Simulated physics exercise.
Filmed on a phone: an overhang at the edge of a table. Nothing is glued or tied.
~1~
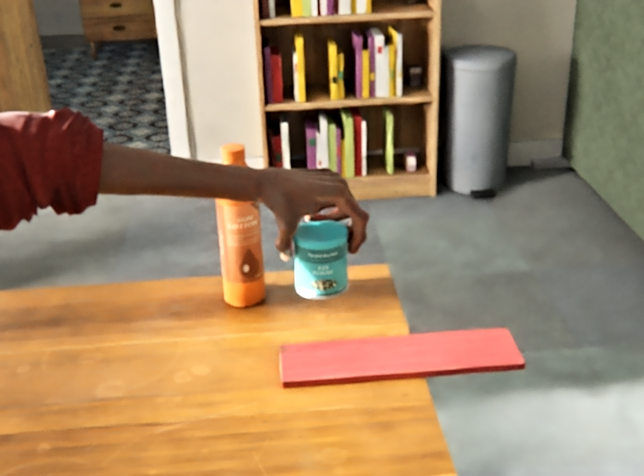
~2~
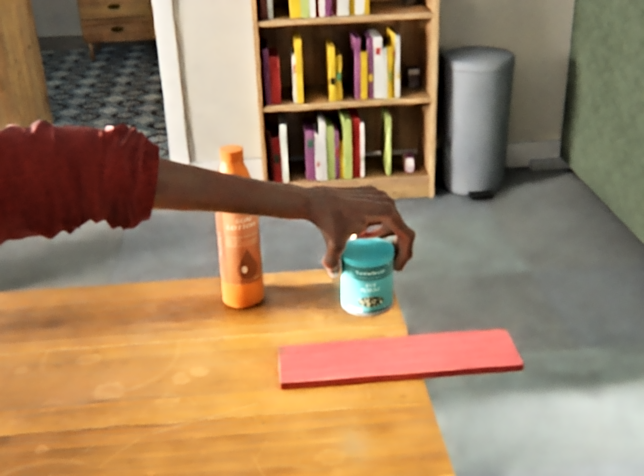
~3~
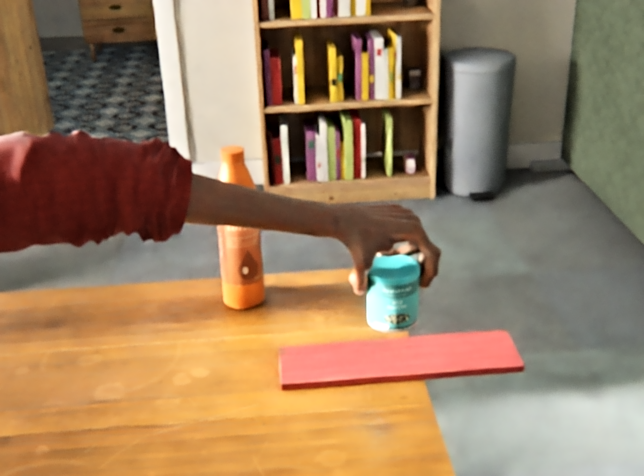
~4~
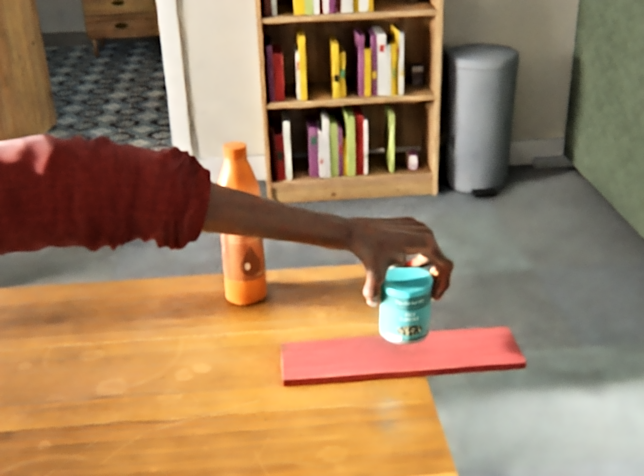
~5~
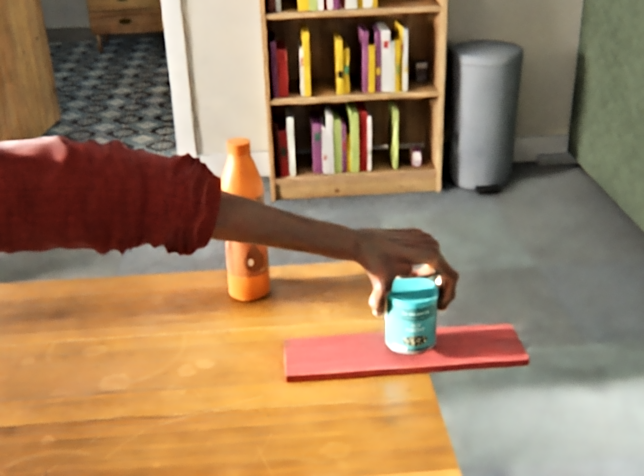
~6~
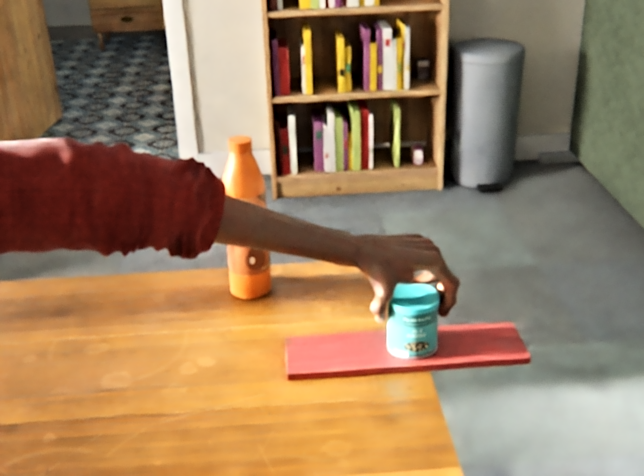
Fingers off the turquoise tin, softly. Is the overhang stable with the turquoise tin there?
In the end the board keeps its balance.
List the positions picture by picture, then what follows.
Coming down; turquoise tin (321, 259); red board (399, 357), in the first picture.
Coming down; turquoise tin (367, 277); red board (398, 358), in the second picture.
Coming down; turquoise tin (393, 293); red board (398, 359), in the third picture.
Coming down; turquoise tin (406, 305); red board (400, 355), in the fourth picture.
Coming down; turquoise tin (411, 315); red board (403, 352), in the fifth picture.
In place under the hand; turquoise tin (413, 321); red board (405, 350), in the sixth picture.
Then, 0.30 s later than the last frame, all is still.
Then, 0.70 s later than the last frame, turquoise tin resting near (413, 321).
When it is over, all 3 as before. End places, in pixels of the last picture, turquoise tin near (413, 321). The board stays on the table.
